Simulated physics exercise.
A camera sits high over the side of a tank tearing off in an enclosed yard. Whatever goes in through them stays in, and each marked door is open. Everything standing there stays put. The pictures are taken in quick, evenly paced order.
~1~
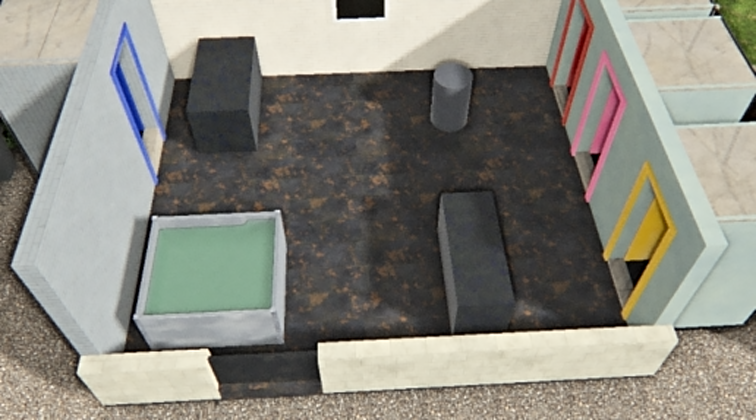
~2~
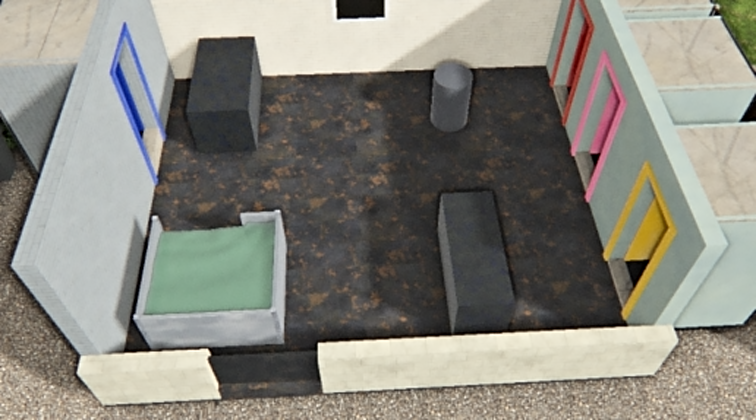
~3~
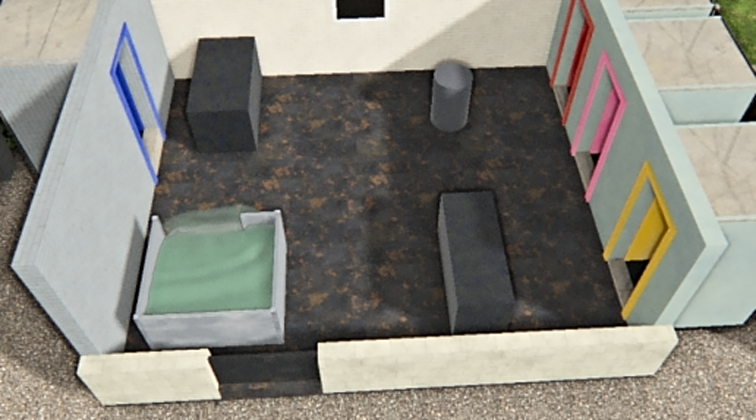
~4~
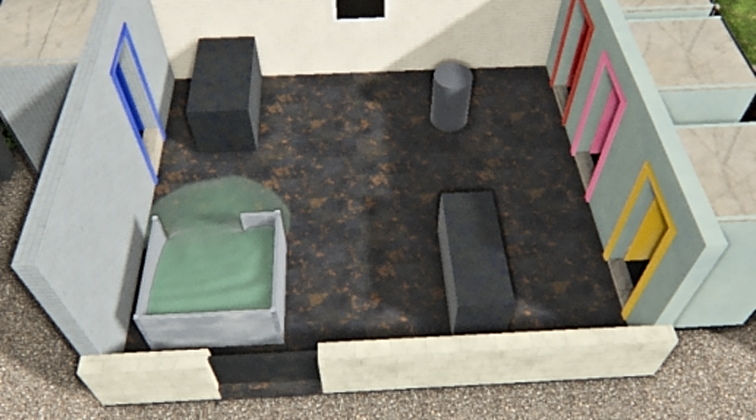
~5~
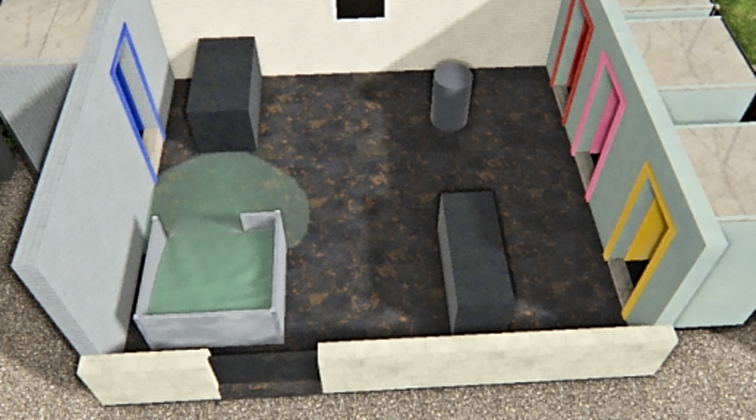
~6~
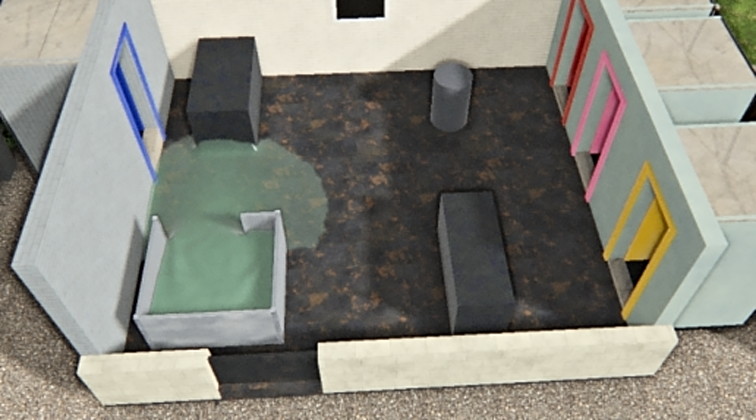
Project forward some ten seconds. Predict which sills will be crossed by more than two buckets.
Outcome: Yellow door: Not too much gets in there; red door: Too much gets in there; blue door: Not too much gets in there; pink door: Not too much gets in there.
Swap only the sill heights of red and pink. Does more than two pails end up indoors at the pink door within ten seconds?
The pink door is over.
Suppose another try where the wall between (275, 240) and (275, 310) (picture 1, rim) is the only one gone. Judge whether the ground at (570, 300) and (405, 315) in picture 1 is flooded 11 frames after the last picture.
Soaked, Soaked.
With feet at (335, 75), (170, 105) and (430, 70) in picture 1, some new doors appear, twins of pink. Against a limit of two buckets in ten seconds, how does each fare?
Log: Door one is below the limit; door two is above the limit; door three is below the limit.
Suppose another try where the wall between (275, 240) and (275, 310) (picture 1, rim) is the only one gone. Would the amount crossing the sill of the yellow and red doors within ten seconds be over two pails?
The yellow door tops the limit, while the red door tops the limit.
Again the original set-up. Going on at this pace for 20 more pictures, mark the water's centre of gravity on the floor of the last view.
About (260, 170) in the last view.
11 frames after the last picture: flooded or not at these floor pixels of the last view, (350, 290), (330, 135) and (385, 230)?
In turn: Clear, under water, clear.
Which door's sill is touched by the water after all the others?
I'd go with the one in yellow.
A moment on, water covers 25 % of the floor; the yellow door not reached, the red door not reached, the blue door wet at the sill, nothing in, the pink door not reached.
Next, water covers 30 % of the floor; the yellow door not reached, the red door not reached, the blue door under two buckets in, the pink door not reached.
Then, water covers 50 % of the floor; the yellow door not reached, the red door not reached, the blue door under two buckets in, the pink door not reached.
Later, water covers 80 % of the floor; the yellow door not reached, the red door over two buckets in, the blue door under two buckets in, the pink door wet at the sill, nothing in.
In the end, water covers 95 % of the floor; the yellow door wet at the sill, nothing in, the red door over two buckets in, the blue door under two buckets in, the pink door under two buckets in.
